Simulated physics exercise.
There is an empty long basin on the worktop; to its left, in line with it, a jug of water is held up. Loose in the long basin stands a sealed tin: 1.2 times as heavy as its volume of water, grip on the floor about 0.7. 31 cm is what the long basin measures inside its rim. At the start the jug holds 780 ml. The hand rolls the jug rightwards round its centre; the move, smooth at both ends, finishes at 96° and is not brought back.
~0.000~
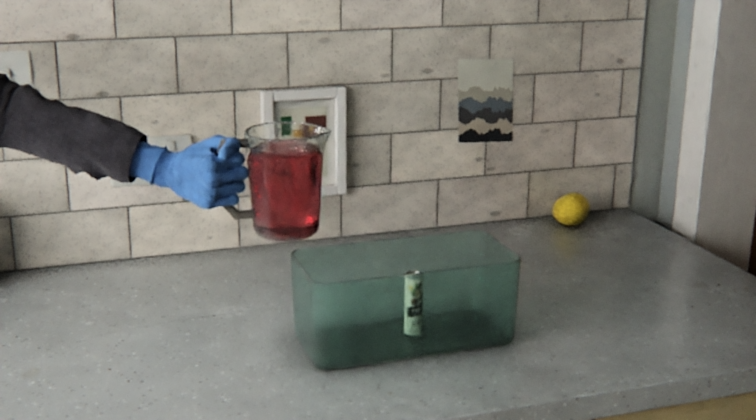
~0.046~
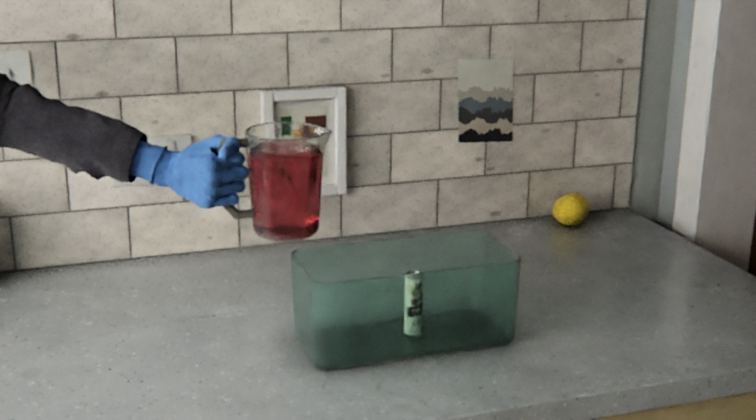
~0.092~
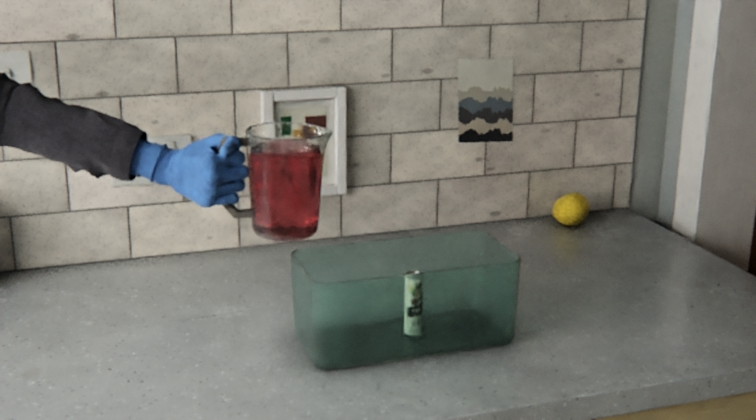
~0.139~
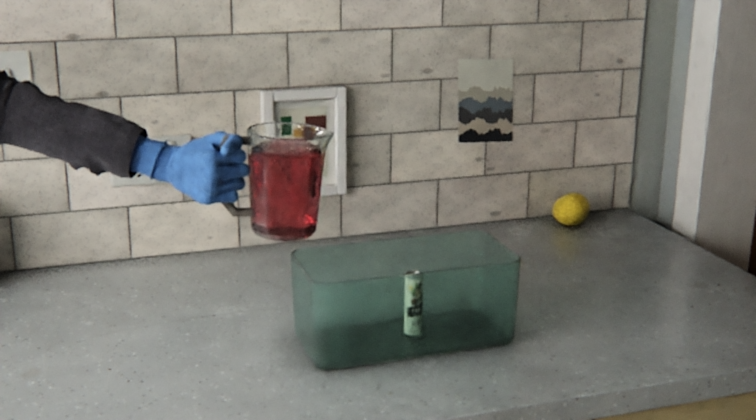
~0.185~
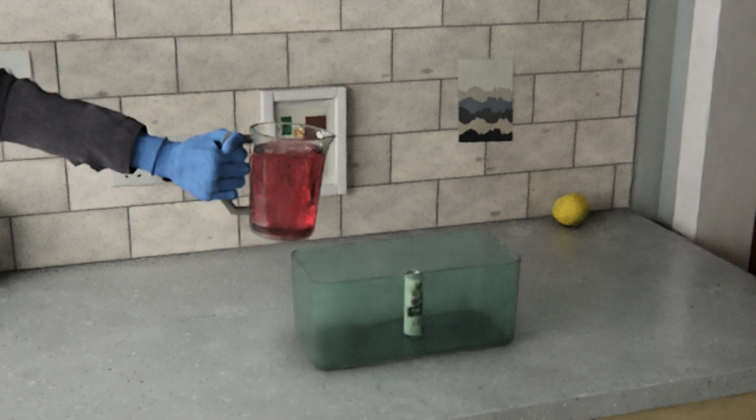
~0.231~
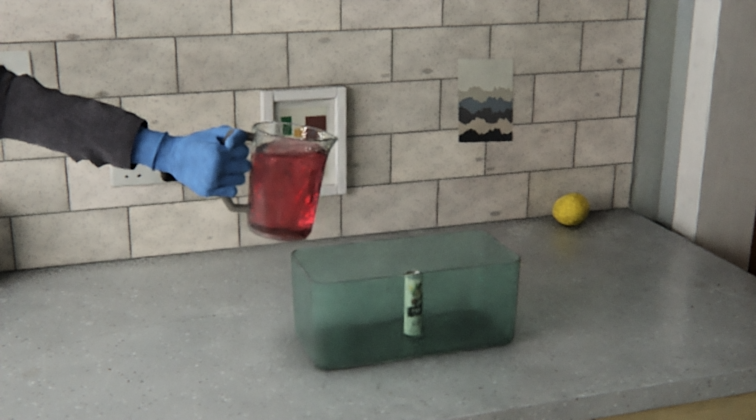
A blue-gloved hand holds a jug of red liquid and slowly tilts it slightly right.
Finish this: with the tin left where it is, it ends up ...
It ends up knocked over.
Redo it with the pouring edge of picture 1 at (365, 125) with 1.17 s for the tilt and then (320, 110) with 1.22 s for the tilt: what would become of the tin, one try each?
First it stays on its base; then it stays on its base.
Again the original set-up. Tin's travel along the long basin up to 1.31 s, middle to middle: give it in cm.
Roughly 8 cm.
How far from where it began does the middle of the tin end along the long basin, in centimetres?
Roughly 8.5 cm.
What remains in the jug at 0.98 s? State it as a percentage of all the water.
Around 48 percent of it.
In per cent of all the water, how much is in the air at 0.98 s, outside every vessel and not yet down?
Close to 18 in every hundred parts.
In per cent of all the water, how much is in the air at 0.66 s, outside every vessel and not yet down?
Some 9 % is the figure.
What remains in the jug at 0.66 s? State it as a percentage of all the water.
Still held: Roughly 90 % of the total.
Then, 0.66 s in, the tilt is 58° and 90 per cent is still to pour; the tin stands where it began.
Then, 0.98 s in, the tilt is 90° and 49 per cent is still to pour; the tin stands 2 cm from where it began.
Then, 1.31 s in, the tilt is 96° and 11 per cent is still to pour; the tin lies on its side.
Then, 1.67 s in, the tilt is 96° and 1 per cent is still to pour; the tin lies on its side.
Finally, the tin lies on its side.
